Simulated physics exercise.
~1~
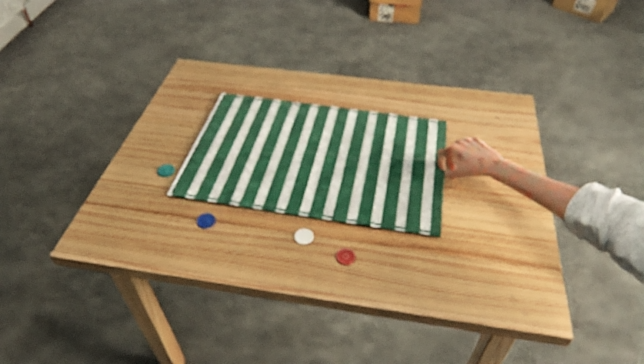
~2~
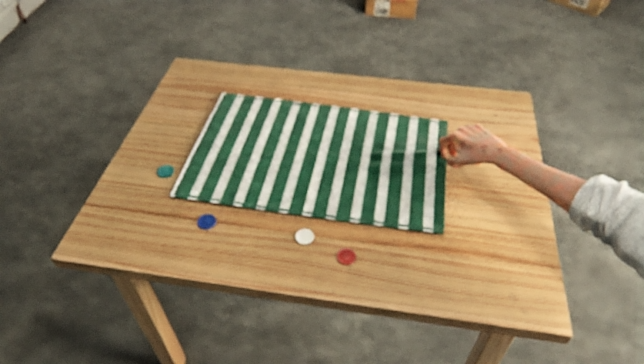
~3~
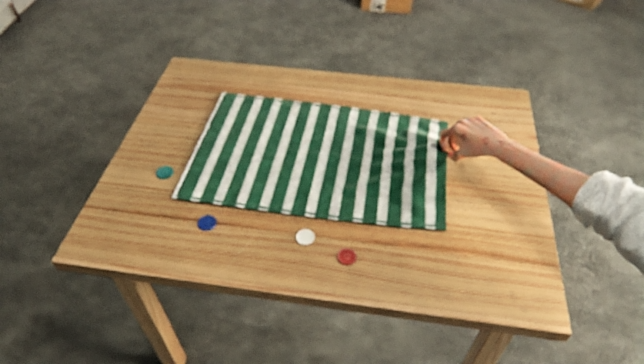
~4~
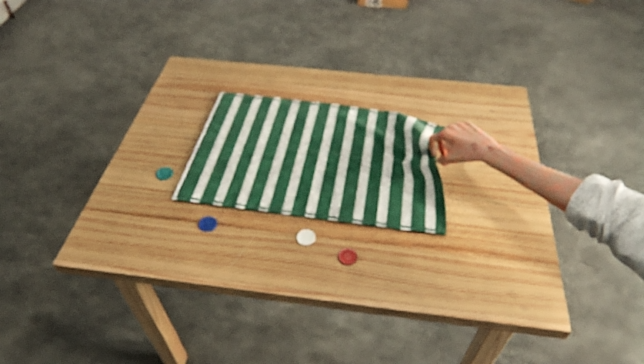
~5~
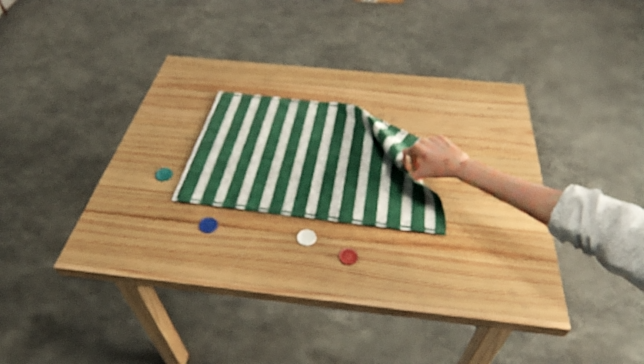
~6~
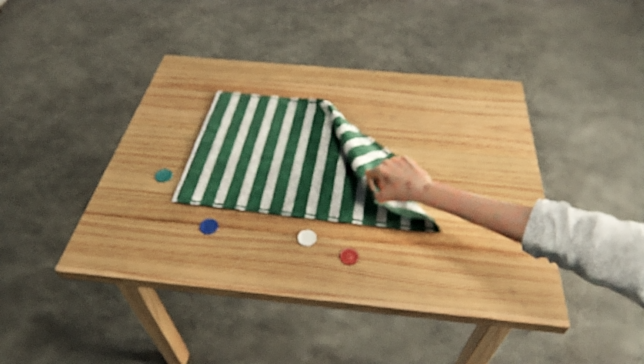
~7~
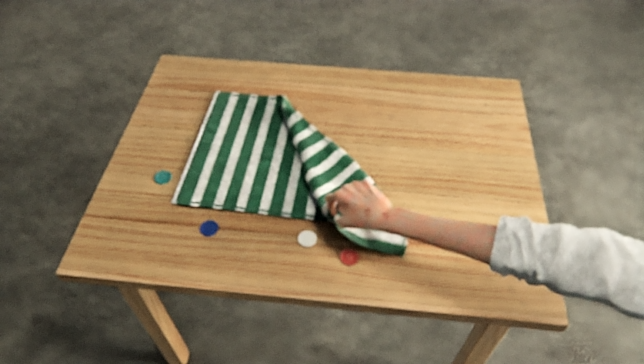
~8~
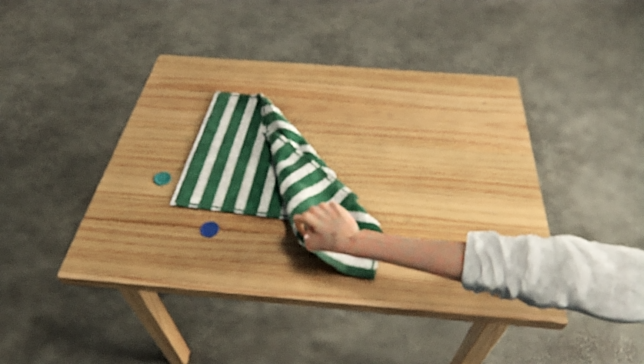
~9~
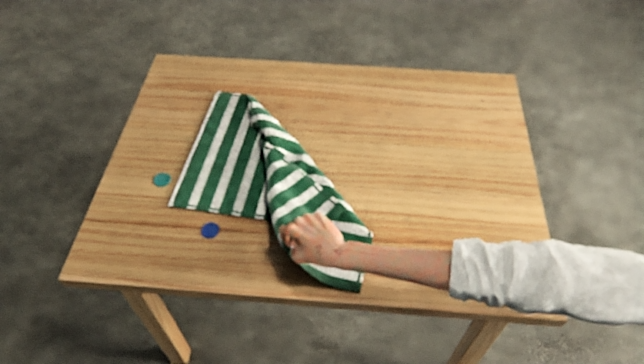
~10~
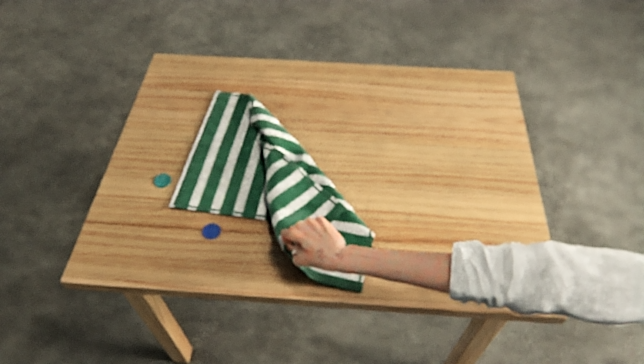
A light wooden table stands on a grey concrete floor, seen from above at an angle that drifts slightly sideways. A green and white striped cloth lies flat on it, with a teal disc at its left and blue, white and red discs along the near side. A hand reaching from the right pinches the far right corner, lifts it and draws it left and toward the near edge. The cloth folds over diagonally, covering the white and red discs. It ends bunched under the resting hand, with the teal and blue discs still in view.
